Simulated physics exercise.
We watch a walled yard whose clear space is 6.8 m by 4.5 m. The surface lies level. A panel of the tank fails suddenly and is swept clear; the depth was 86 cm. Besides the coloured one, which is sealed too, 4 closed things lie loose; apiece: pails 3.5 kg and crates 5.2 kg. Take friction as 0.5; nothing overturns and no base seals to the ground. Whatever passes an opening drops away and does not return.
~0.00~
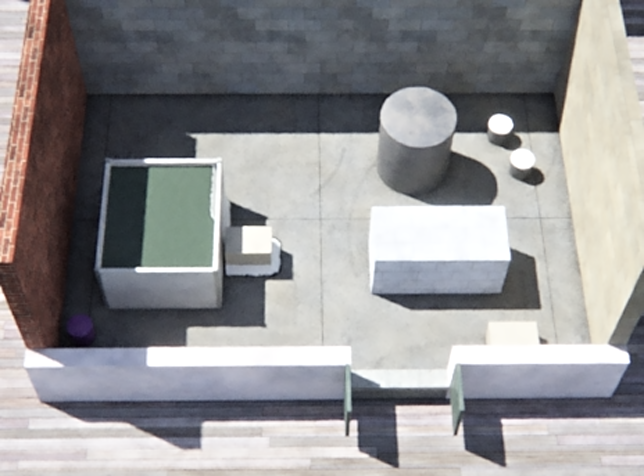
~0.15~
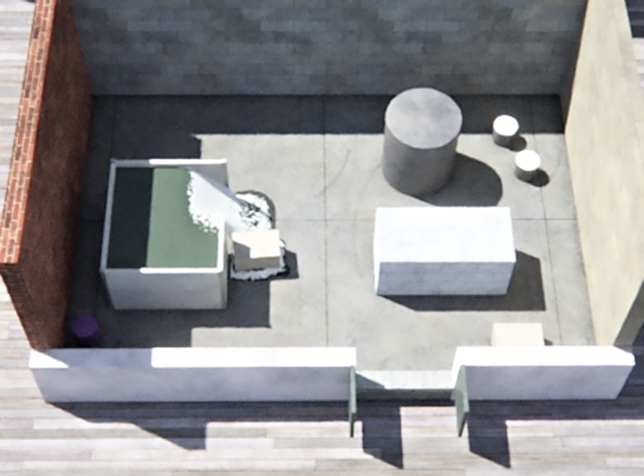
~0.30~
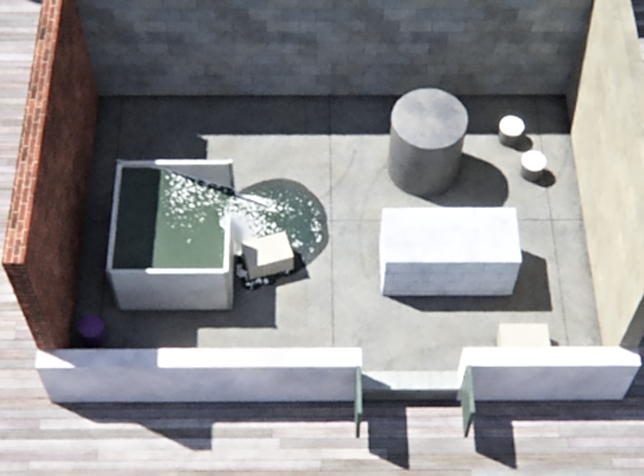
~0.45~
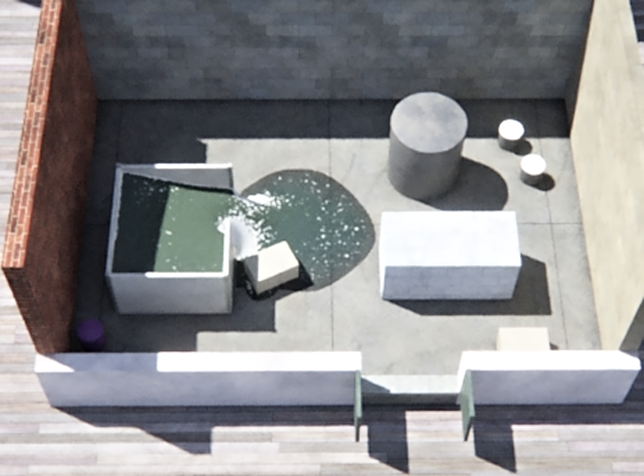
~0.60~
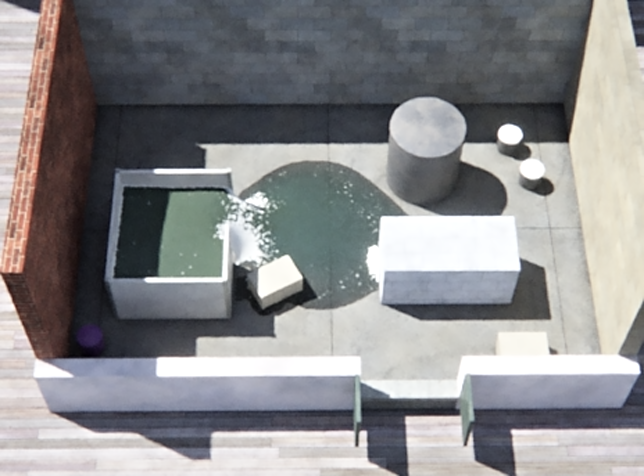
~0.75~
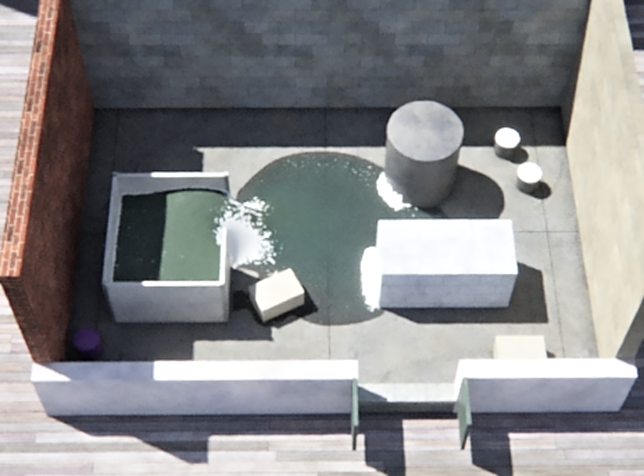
The clip opens on a walled yard with a water-filled tank at left, a pale crate beside it, and a large block and cylinder at right. Water bursts from the tank's right side, nudging and turning the crate, then spreads in a widening dark pool that reaches the block and cylinder.
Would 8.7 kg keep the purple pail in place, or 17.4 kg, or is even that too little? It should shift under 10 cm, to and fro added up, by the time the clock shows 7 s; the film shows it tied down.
I expect that the lower weight is enough.
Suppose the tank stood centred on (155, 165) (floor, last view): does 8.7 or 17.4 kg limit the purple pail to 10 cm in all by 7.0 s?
Then the smaller load will do.
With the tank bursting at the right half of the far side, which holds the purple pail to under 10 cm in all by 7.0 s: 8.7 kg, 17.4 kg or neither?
In that case neither weight holds it.
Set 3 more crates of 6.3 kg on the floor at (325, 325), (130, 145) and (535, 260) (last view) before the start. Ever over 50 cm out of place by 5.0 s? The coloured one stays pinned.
In that order: More, short of it, more.
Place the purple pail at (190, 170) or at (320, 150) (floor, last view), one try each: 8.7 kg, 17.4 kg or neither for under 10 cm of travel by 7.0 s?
In that order: Either load holds; neither is enough.
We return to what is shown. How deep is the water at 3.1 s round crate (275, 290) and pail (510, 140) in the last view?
About 1 and 13 cm.
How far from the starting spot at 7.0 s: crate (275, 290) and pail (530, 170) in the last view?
In turn: 60 cm, 200 cm.
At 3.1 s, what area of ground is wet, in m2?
Roughly 21 m2.
After 1.4 s the purple pail would be 0 cm from its start with 8.7 kg and 0 cm from its start with 17.4 kg; 0 cm of water round it then.
After 3.1 s the purple pail would be 0 cm from its start with 8.7 kg and 0 cm from its start with 17.4 kg; 0 cm of water round it then.
After 4.9 s the purple pail would be 0 cm from its start with 8.7 kg and 0 cm from its start with 17.4 kg; 2 cm of water round it then.
After 7.0 s the purple pail would be 0 cm from its start with 8.7 kg and 0 cm from its start with 17.4 kg; 4 cm of water round it then.
